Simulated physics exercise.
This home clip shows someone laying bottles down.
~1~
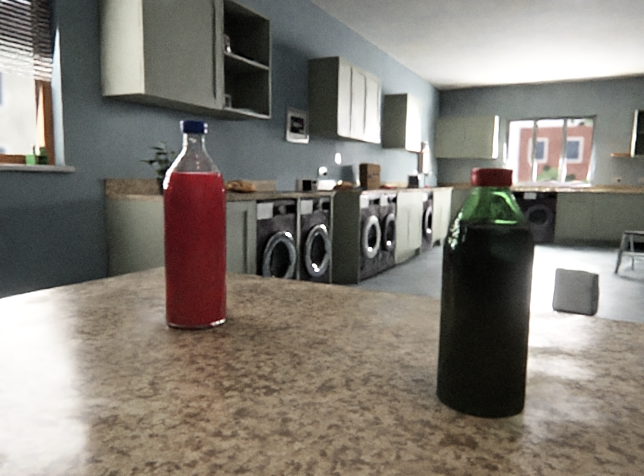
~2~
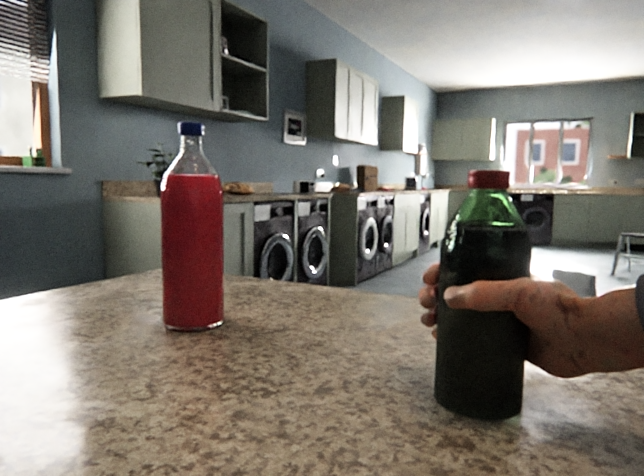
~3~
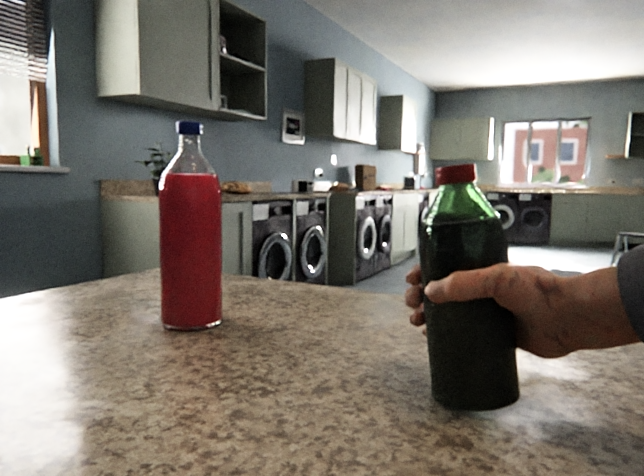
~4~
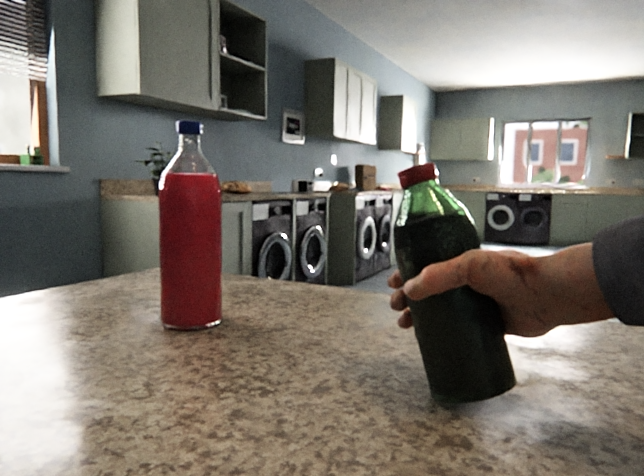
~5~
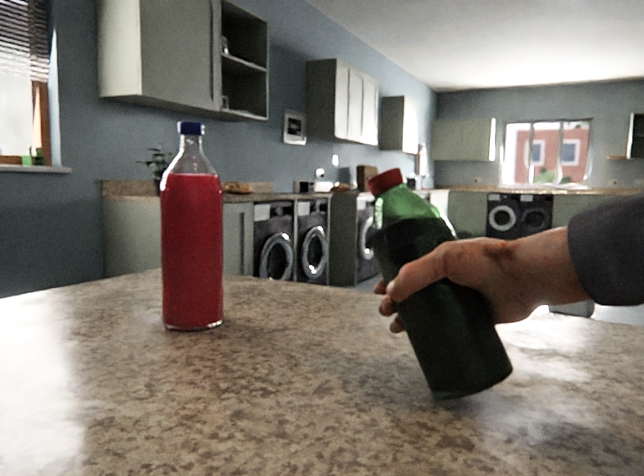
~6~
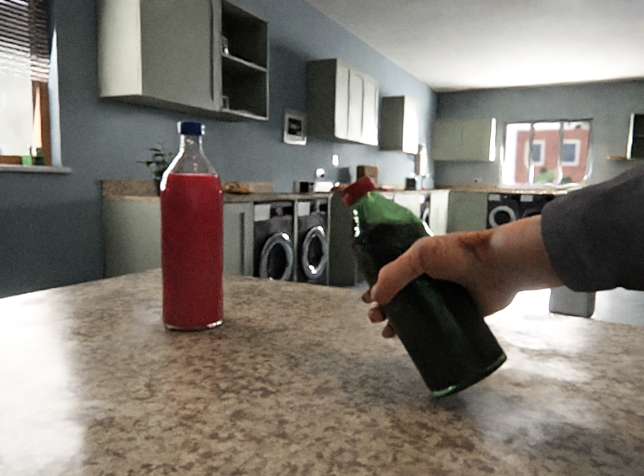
A hand gripping a capped green bottle and tilting it leftward on a speckled countertop, beside an upright bottle of red liquid.
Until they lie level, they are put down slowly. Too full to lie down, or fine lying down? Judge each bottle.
Left: Fine, right: Fine.
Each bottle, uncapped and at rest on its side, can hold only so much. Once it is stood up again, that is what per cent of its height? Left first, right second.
The first comes to close to 28 in a hundred, the second to 26.
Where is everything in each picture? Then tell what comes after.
Both stand upright; right bottle (486, 286) about three quarters full, capped; left bottle (195, 223) about three quarters full, capped, in the first frame.
A hand takes the right bottle; right bottle about three quarters full, surface at (486, 224); left bottle about three quarters full, surface at (192, 177), in the second frame.
The right bottle is being lowered; right bottle (464, 280) about three quarters full; left bottle (191, 224) about three quarters full, in the third frame.
The right bottle is being lowered; right bottle about three quarters full, surface at (428, 215); left bottle about three quarters full, surface at (190, 176), in the fourth frame.
The right bottle is being lowered; right bottle (426, 274) tipped 25°; left bottle (192, 224) about three quarters full, in the fifth frame.
The right bottle is being lowered; right bottle (410, 276) tipped 35°, capped; left bottle about three quarters full, surface at (192, 176), capped, in the sixth frame.
A moment on, the right bottle is nearly down; right bottle, all still inside.
Further on, the right bottle lies flat; right bottle, all still inside.
When it is over, both lie flat; right bottle, all still inside; left bottle, all still inside.
